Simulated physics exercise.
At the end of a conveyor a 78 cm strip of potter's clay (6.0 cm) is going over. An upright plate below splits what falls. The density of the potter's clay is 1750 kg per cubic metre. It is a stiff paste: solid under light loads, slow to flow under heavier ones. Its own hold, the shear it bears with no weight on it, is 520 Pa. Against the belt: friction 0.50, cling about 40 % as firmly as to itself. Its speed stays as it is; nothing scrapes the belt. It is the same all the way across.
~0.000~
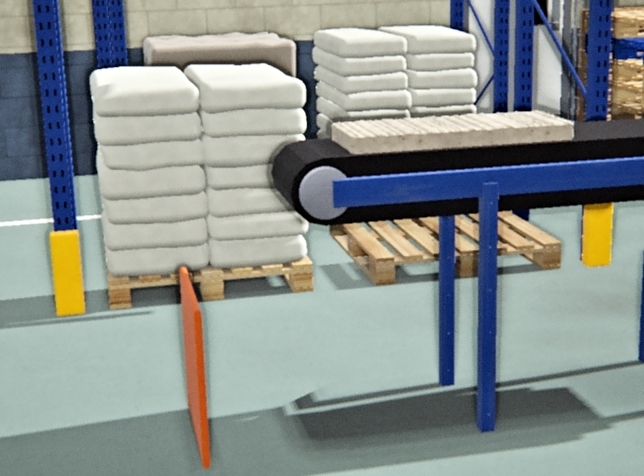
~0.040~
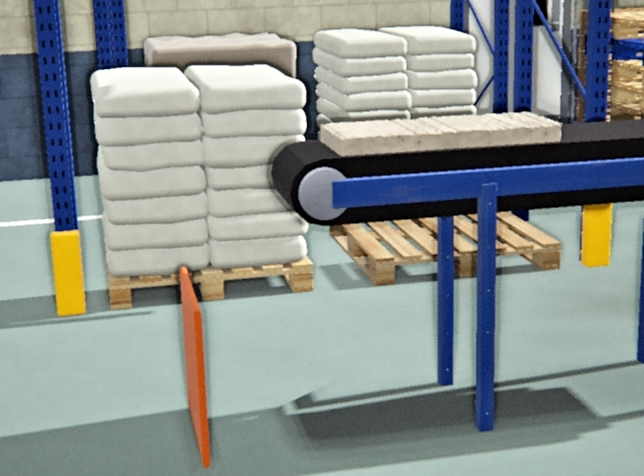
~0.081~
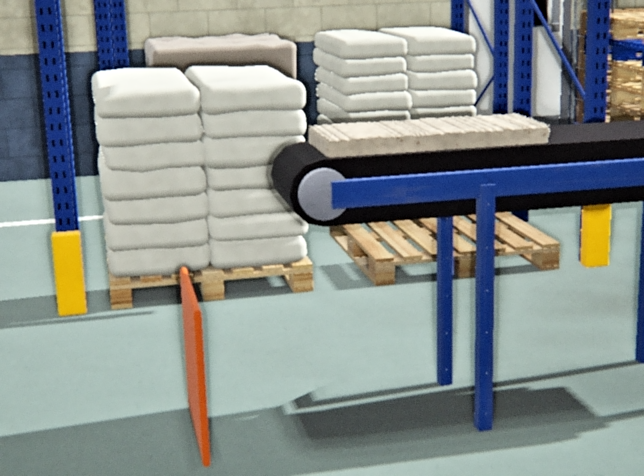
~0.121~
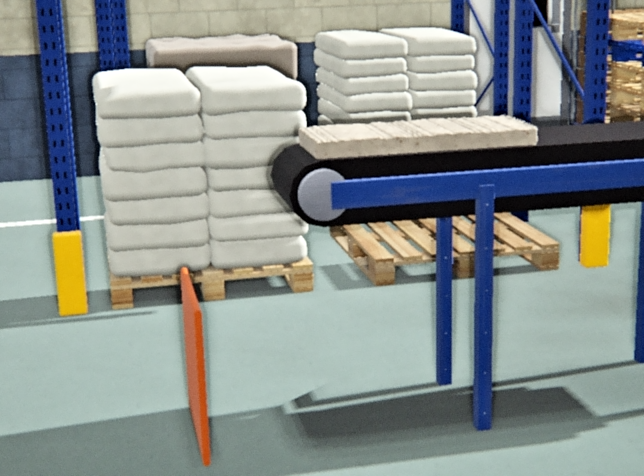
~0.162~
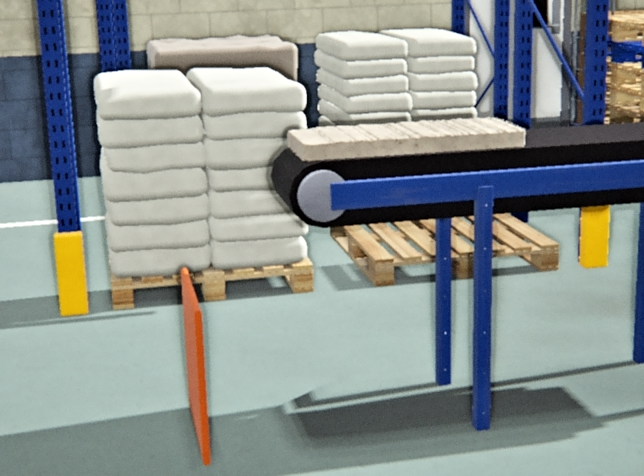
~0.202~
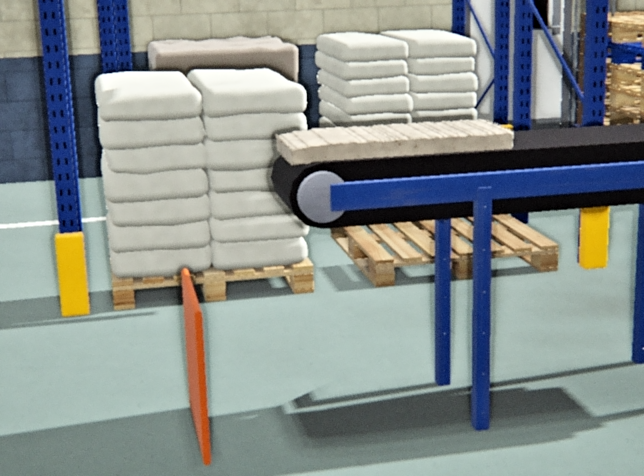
In a warehouse, a pale ridged slab moves left along a black conveyor belt, slightly passing the roller's top.
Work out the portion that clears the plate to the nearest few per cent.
About 0 %.
After 0.45 s, 0 % is beyond the plate's line.
After 0.74 s, 0 % is beyond the plate's line.
After 1.03 s, 0 % is beyond the plate's line.
After 1.33 s, 0 % is beyond the plate's line.
After 2.53 s, at the end, 0 % is beyond the plate's line.
